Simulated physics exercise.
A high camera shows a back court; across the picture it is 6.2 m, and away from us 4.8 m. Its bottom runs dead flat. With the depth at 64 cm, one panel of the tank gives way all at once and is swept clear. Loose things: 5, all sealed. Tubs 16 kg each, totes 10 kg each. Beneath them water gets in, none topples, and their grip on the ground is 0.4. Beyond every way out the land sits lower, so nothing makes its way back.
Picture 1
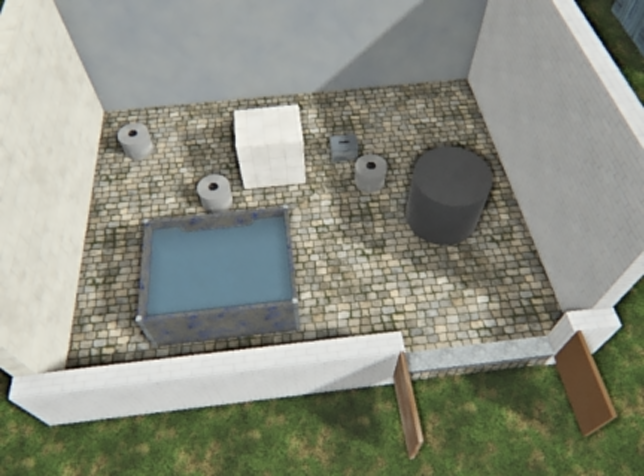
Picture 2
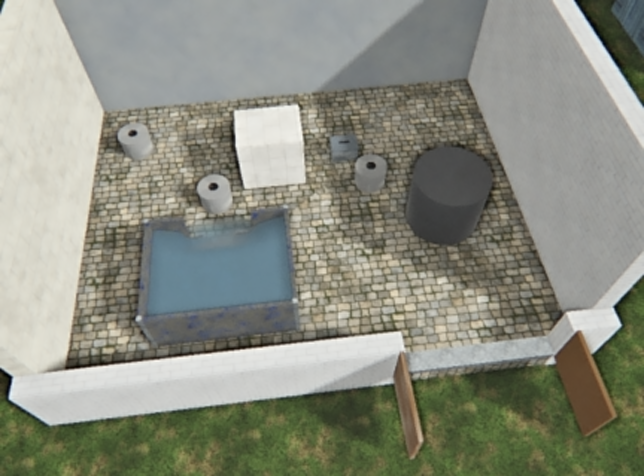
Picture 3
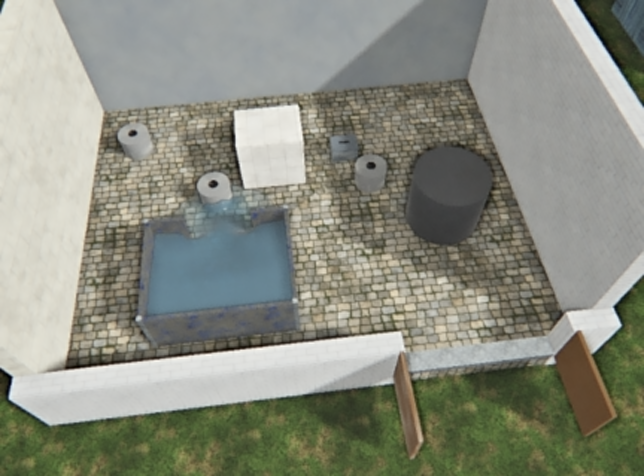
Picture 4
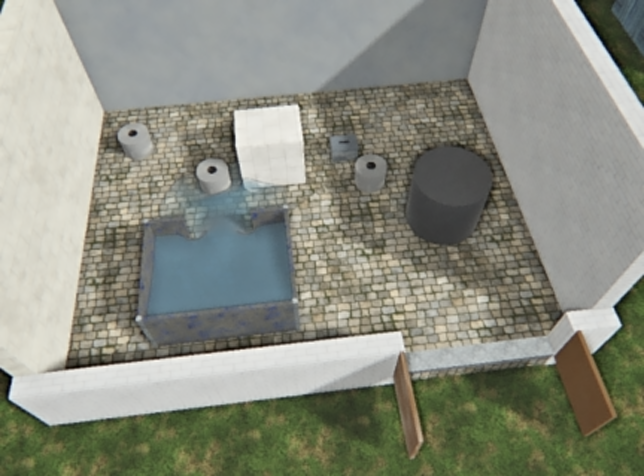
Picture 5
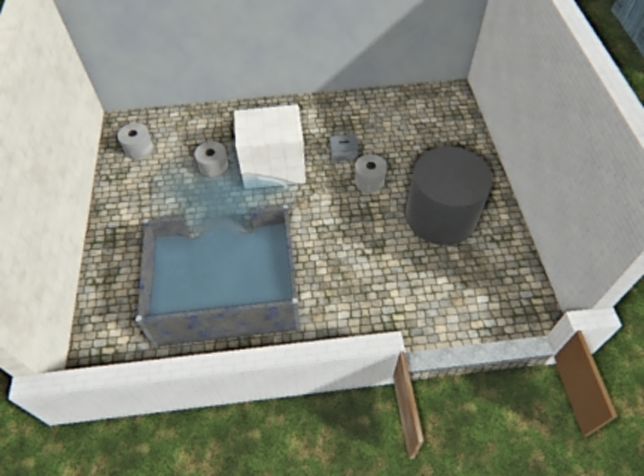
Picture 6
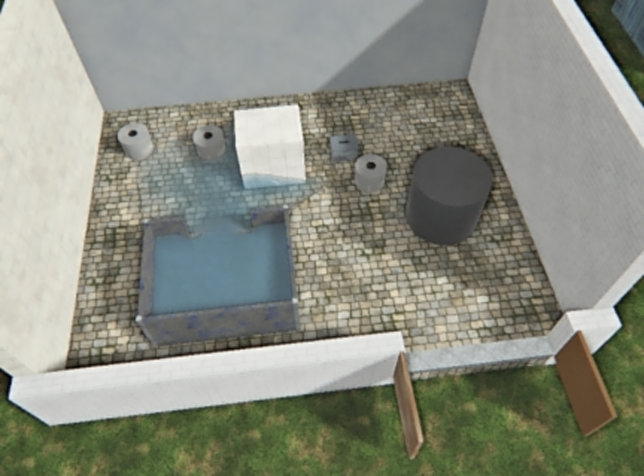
A large dark grey cylinder stands at the right of a walled, cobbled court seen from a high, still camera, with grass and open brown gates in front. A blue water tank sits at the left, with small grey tubs and a white block behind it. The tank's back side opens, water spreads backward over the cobbles, and the nearest tub slides away toward the back wall while everything else stays put.
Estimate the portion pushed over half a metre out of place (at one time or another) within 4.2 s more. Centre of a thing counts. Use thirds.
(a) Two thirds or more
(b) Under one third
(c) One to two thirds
Answer: C.
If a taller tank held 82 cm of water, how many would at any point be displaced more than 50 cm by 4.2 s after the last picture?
3.
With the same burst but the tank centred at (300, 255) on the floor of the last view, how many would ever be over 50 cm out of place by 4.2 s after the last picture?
That would give 3.
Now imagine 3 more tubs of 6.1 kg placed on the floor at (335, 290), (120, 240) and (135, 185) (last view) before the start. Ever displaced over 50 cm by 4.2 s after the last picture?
Result, one by one: Not exceeded, exceeded and exceeded.
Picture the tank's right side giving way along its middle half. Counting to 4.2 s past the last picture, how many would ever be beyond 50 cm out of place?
That gives 0 of them.
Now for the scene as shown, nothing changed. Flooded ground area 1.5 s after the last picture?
About 15 m2.
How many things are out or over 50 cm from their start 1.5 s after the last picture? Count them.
I make it 2.
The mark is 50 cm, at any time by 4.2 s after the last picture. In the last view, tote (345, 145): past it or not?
Short answer, undershooting.
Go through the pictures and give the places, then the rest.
The first picture shows a tub at (213, 187), on the bottom; a tub at (133, 134) rests on the ground; water covers 2.2 m2; 0 of 5 have shifted.
The second picture shows a tub at (213, 187), on the bottom; a tub at (133, 134) rests on the ground; 2.7 m2 under water; 0 of 5 have shifted.
The third picture shows a tub at (213, 184), on the bottom, 5 cm from its start; a tub at (133, 134) rests on the ground; water covers 3.3 m2; 0 of 5 have shifted.
The fourth picture shows a tub at (212, 170), on the bottom, 31 cm from its start; a tub at (133, 134) rests on the ground; water covers 3.9 m2; 1 of 5 have shifted.
The fifth picture shows a tub at (210, 153), on the bottom, 66 cm from its start; a tub at (133, 134) rests on the ground; water covers 4.5 m2; 1 of 5 have shifted.
The sixth picture shows a tub at (208, 136), on the bottom, 101 cm from its start; a tub at (133, 134) rests on the ground; water covers 5.4 m2; 1 of 5 have shifted.
Then, 0.4 s after the last picture 1 of 5 are over 50 cm from their spots; 0 afloat.
Then, 1.5 s after the last picture 2 of 5 are over 50 cm from their spots; 2 afloat.
Then, 2.8 s after the last picture 1 of 5 are over 50 cm from their spots; 1 afloat.
Then, 4.2 s after the last picture 2 of 5 are over 50 cm from their spots, and 2 have been at some point; 1 afloat.
